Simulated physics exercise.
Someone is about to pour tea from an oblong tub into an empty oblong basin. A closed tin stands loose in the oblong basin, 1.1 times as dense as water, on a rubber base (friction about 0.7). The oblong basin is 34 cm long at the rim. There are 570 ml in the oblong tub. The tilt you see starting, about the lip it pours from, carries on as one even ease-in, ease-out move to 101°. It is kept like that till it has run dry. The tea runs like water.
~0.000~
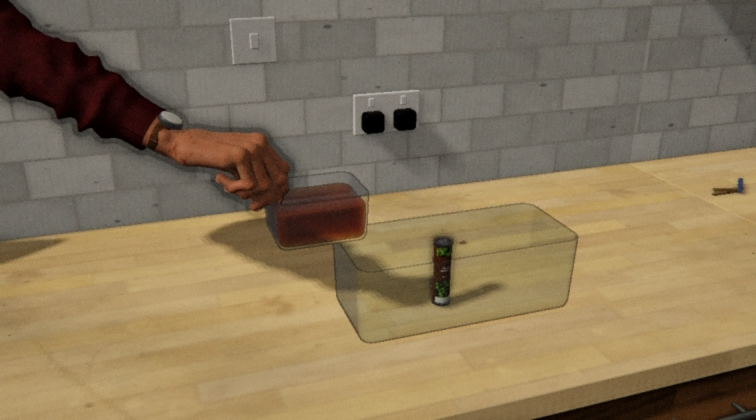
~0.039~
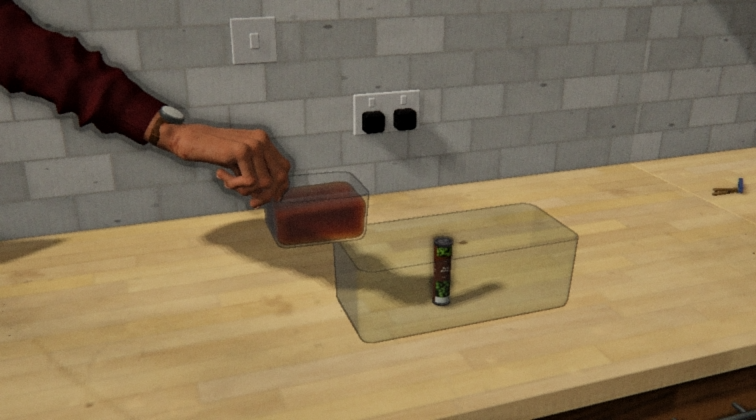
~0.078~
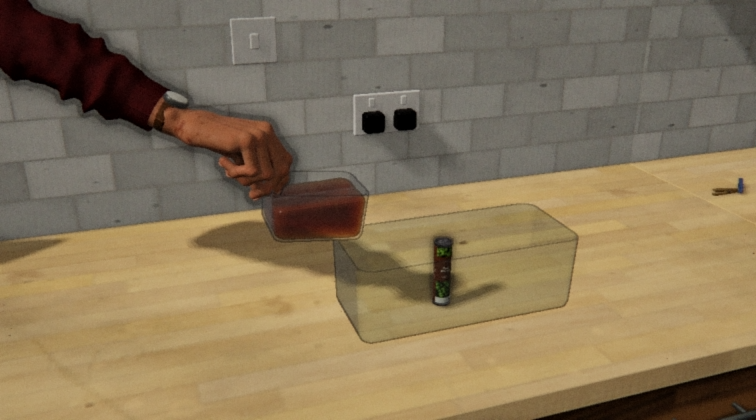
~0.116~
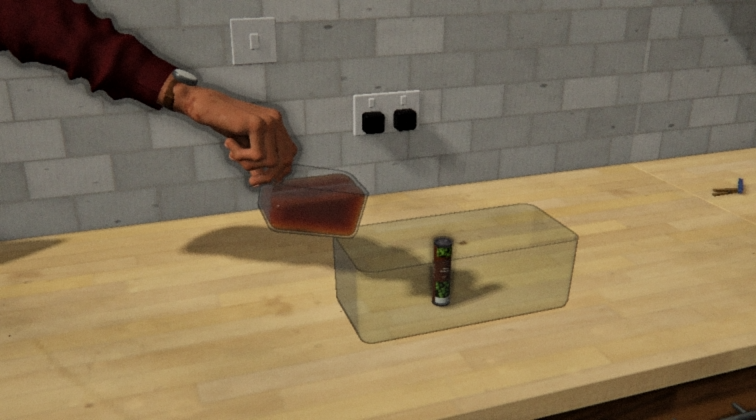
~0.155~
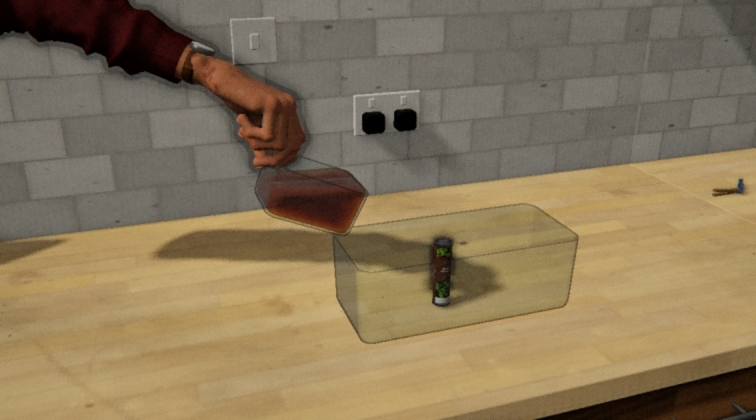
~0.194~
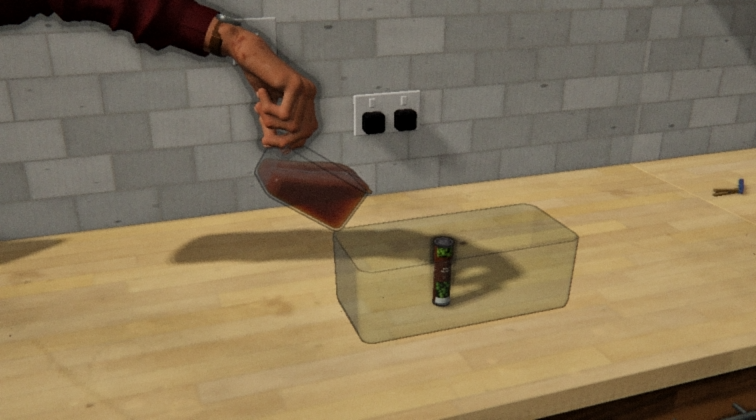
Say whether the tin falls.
It falls.
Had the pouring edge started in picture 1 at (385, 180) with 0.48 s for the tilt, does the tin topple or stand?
Then it keeps standing.
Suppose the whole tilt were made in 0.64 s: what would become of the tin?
The tin topples.
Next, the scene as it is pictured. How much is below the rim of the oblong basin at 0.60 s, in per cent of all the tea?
Some 86 per cent.
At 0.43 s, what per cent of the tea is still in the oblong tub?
Near 34 in a hundred.
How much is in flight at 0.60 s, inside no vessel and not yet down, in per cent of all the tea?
Near 10 in a hundred.
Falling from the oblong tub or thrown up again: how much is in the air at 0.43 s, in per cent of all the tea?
Near 52 in a hundred.
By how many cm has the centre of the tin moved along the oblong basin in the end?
Some 6.5 cm.
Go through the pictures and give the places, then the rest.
In the first picture, tilt 0°; pouring edge (360, 184); surface from (269, 202) to (357, 191); the oblong basin's rim runs from (344, 252) to (555, 220); the tin's top is at (443, 244).
In the second picture, tilt 2°; pouring edge (360, 184); surface from (269, 201) to (357, 190).
In the third picture, tilt 6°; pouring edge (360, 184); surface from (268, 198) to (357, 186).
In the fourth picture, tilt 14°; pouring edge (359, 184); surface from (266, 192) to (357, 181).
In the fifth picture, tilt 24°; pouring edge (359, 185); surface from (263, 183) to (358, 178); 1 per cent is over the edge.
In the sixth picture, tilt 36°; pouring edge (359, 185); surface from (265, 167) to (353, 174); 4 per cent is over the edge.
After 0.43 s the tilt is 98° and 35 per cent is still to pour; the tin stands where it began.
After 0.60 s the tilt is 101° and 5 per cent is still to pour; the tin leans 14°.
After 0.78 s the tilt is 101° and 0 per cent is still to pour; the tin lies on its side.
After 0.98 s the tilt is 101° and 0 per cent is still to pour; the tin lies on its side.
In the end the tin lies on its side.
